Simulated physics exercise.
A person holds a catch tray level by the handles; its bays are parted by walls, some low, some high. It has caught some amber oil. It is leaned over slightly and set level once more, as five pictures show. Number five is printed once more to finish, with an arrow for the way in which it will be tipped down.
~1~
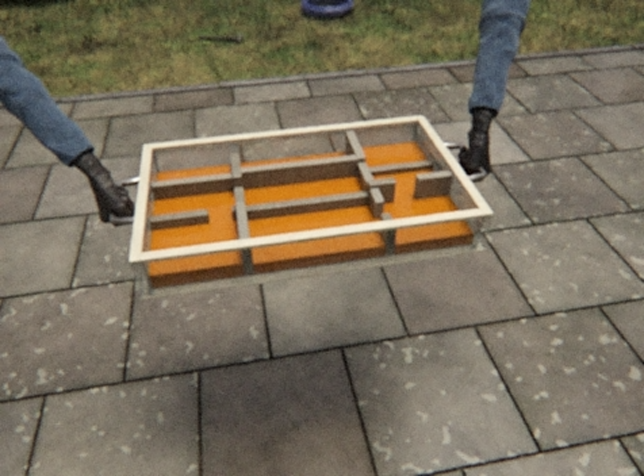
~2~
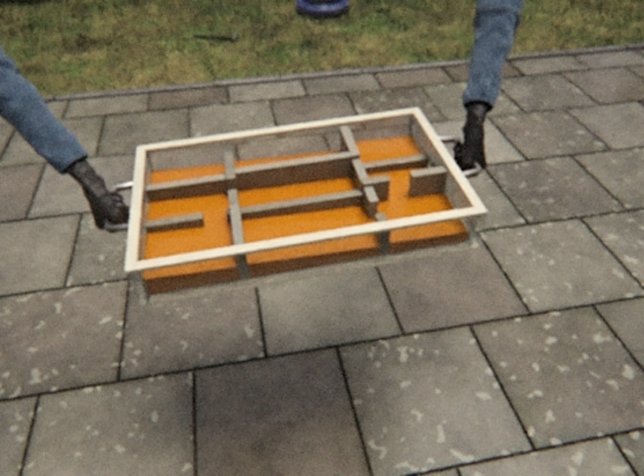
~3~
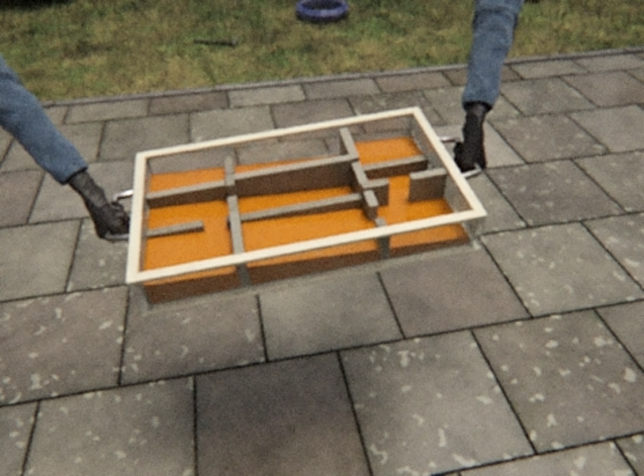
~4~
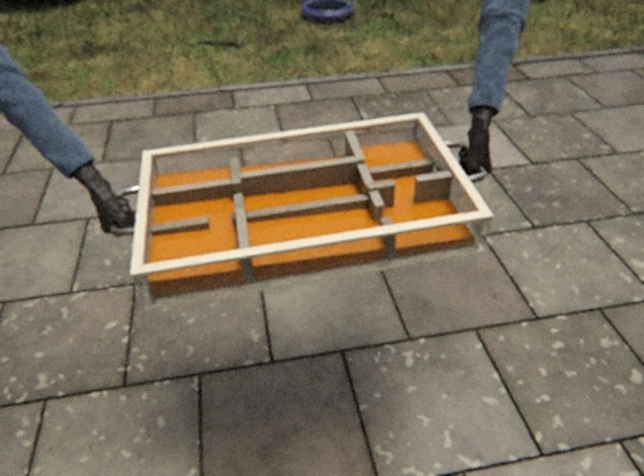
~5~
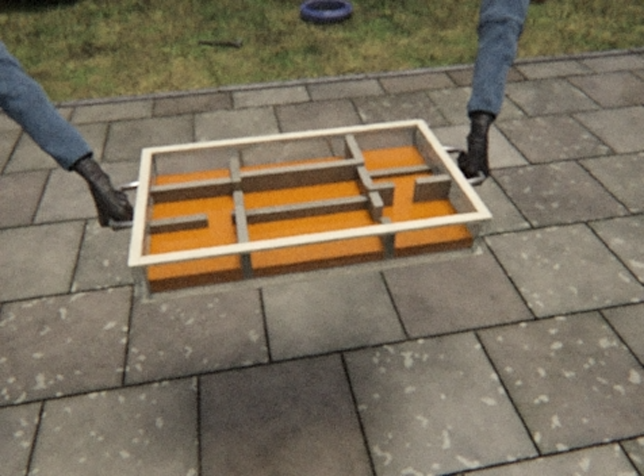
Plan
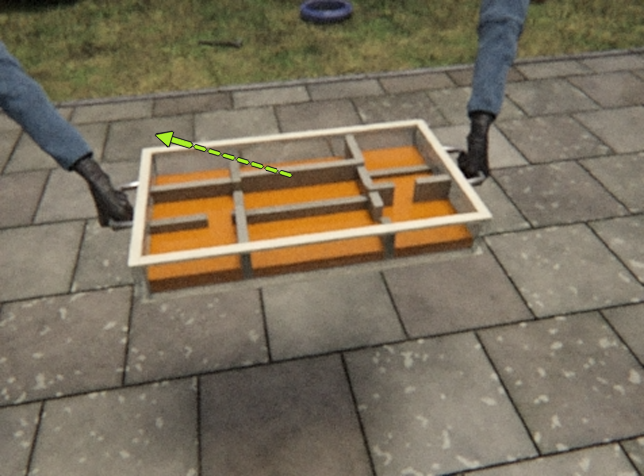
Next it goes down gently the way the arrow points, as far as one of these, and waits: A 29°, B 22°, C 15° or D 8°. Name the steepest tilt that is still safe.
Use angle D.
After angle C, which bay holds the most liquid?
That is the back left bay.
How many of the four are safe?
One of the four.
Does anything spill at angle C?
Yes, it does.
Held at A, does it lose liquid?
Yes, it does.
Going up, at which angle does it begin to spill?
It is C.
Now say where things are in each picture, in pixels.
In the first frame, the tray is level; deepest in the central bay, at (304, 194), shallowest in the back middle.
The second frame shows tipped about 3° down to the front left; no wall is crossed.
The third frame shows tipped about 6° down to the front left; no wall is crossed.
The fourth frame shows tipped about 3° down to the front left; no wall is crossed.
In the fifth frame, the tray is level; deepest in the centre left bay, at (197, 211), shallowest in the back middle.
The arrow ends at (161, 136).
With A, about 59 % goes over the rim.
With B, about 37 % goes over the rim.
With C, about 3 % goes over the rim.
With D, nothing spills; the front middle bay holds the most.
